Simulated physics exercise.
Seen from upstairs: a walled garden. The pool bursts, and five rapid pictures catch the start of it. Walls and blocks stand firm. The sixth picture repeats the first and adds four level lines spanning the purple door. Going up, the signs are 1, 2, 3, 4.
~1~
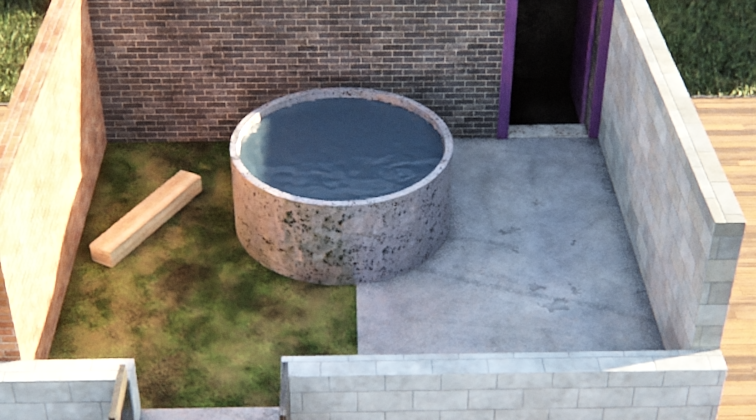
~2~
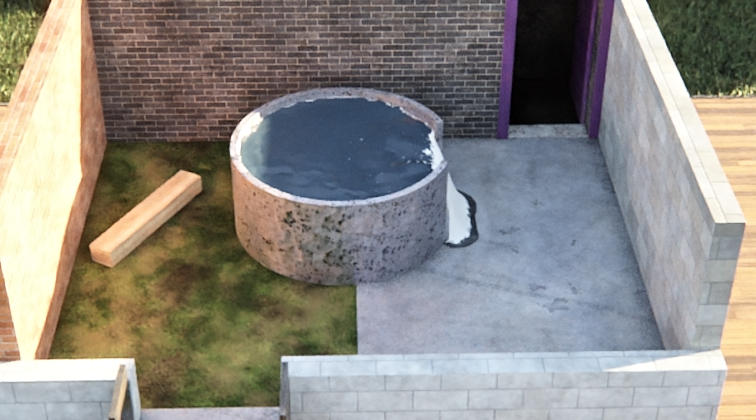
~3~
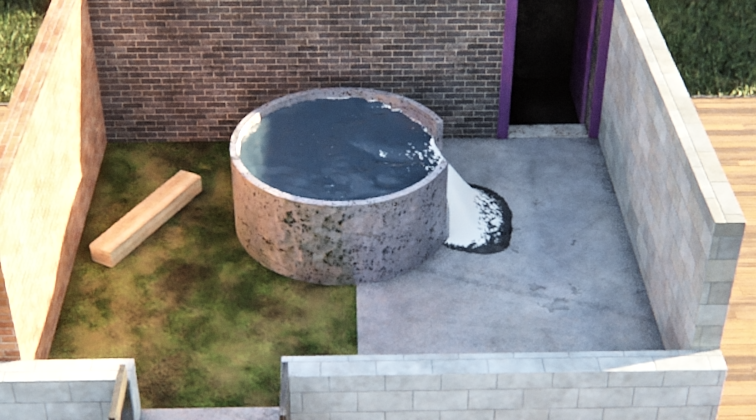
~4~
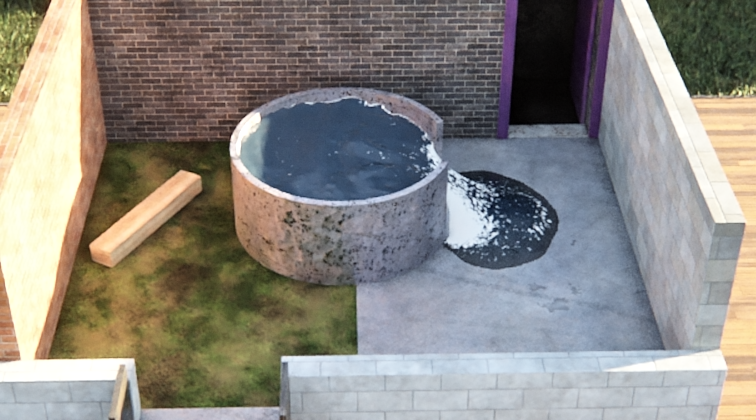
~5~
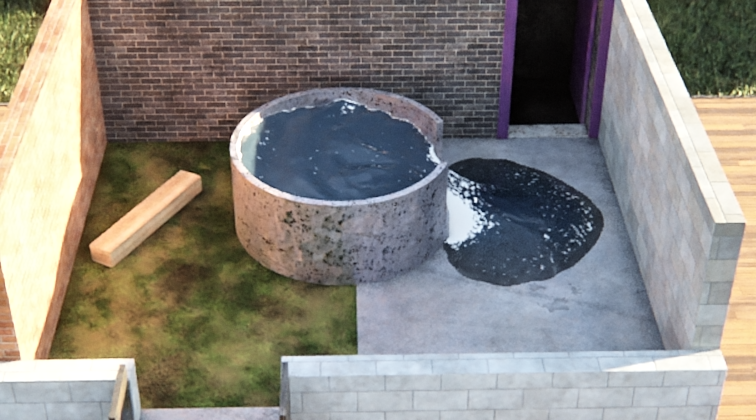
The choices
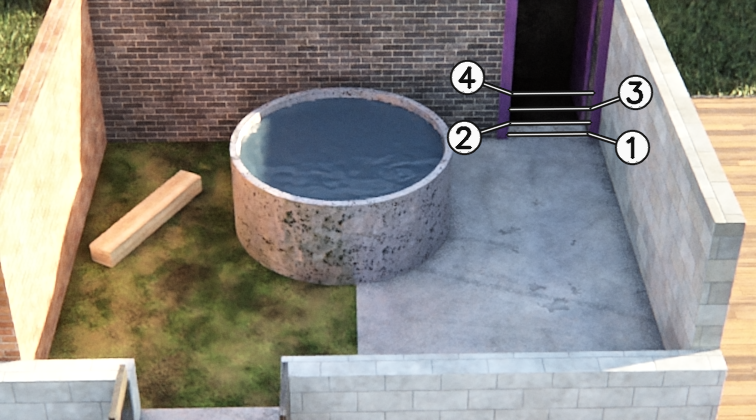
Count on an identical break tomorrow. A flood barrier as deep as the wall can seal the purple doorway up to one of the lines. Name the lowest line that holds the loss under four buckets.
The answer is height 3.
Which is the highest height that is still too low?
2.
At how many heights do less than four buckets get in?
Two of the four.
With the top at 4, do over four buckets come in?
No, not at all.
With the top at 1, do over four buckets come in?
Yes, it does.
On the marked copy, 1 at (548, 134); 2 at (549, 122); 3 at (550, 109); 4 at (552, 93); from the bottom up 1, 2, 3, 4.
If 1 is chosen, dozens of bucketfuls pour in.
If 2 is chosen, about 13 bucketfuls get in.
If 3 is chosen, a bucket or two gets in.
If 4 is chosen, nothing gets over.
